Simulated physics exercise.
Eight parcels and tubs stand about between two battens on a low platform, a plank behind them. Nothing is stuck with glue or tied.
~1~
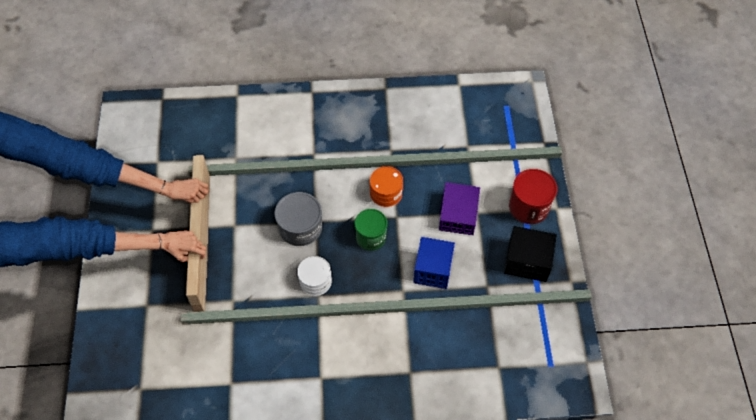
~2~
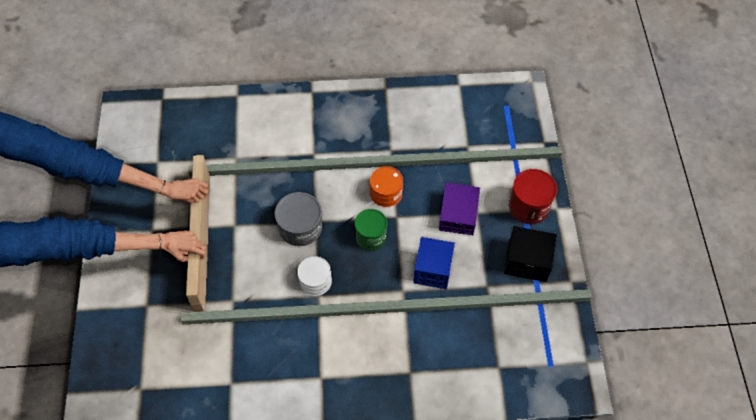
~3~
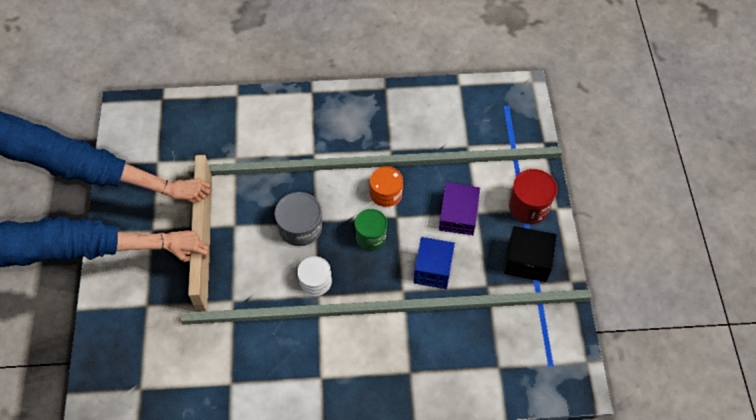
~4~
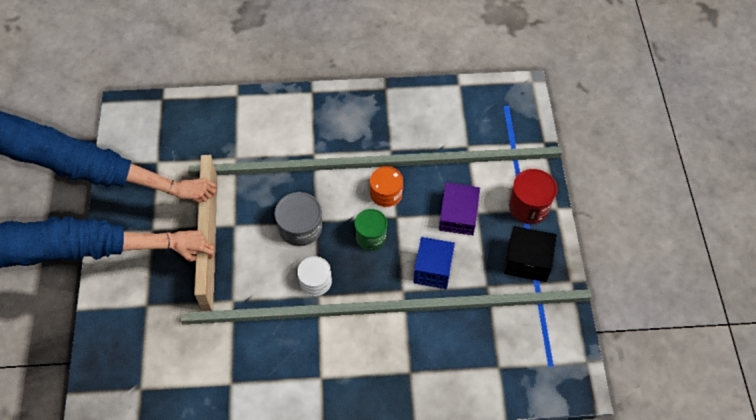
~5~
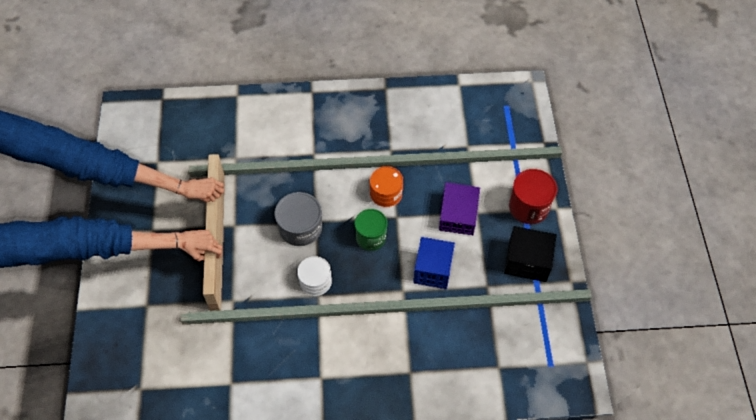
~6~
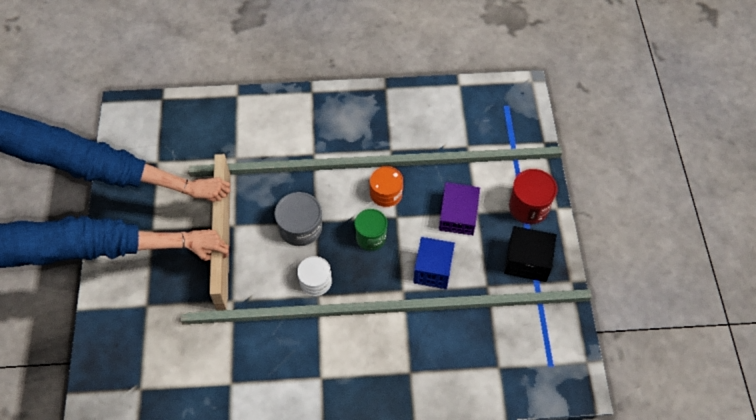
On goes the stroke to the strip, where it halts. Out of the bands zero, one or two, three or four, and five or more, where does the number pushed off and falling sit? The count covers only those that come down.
It sits at three or four.
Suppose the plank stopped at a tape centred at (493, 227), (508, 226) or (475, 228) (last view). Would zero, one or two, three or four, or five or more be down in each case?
Well, it comes out as either one or two, one or two and one or two, in that order.
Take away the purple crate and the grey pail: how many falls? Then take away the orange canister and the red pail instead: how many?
In the first try 1, in the other 2.
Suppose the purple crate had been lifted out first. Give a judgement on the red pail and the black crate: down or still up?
Result - red pail: It comes off; black crate: It comes off.
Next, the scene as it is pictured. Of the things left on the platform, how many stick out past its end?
The count is 1.
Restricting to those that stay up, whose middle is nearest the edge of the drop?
Nearest at the end: The blue crate.
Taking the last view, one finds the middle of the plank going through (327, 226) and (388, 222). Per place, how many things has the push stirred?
I count 3 first and 5 after.
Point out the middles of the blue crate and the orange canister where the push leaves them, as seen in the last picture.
Look around (584, 262) for the first and around (537, 173) for the second.
Early on, none off yet; red pail at rest near (532, 197); black crate at rest near (530, 254); purple crate at rest near (459, 209).
Finally, the number that fall off is three or four; lost, purple crate, black crate and red pail.
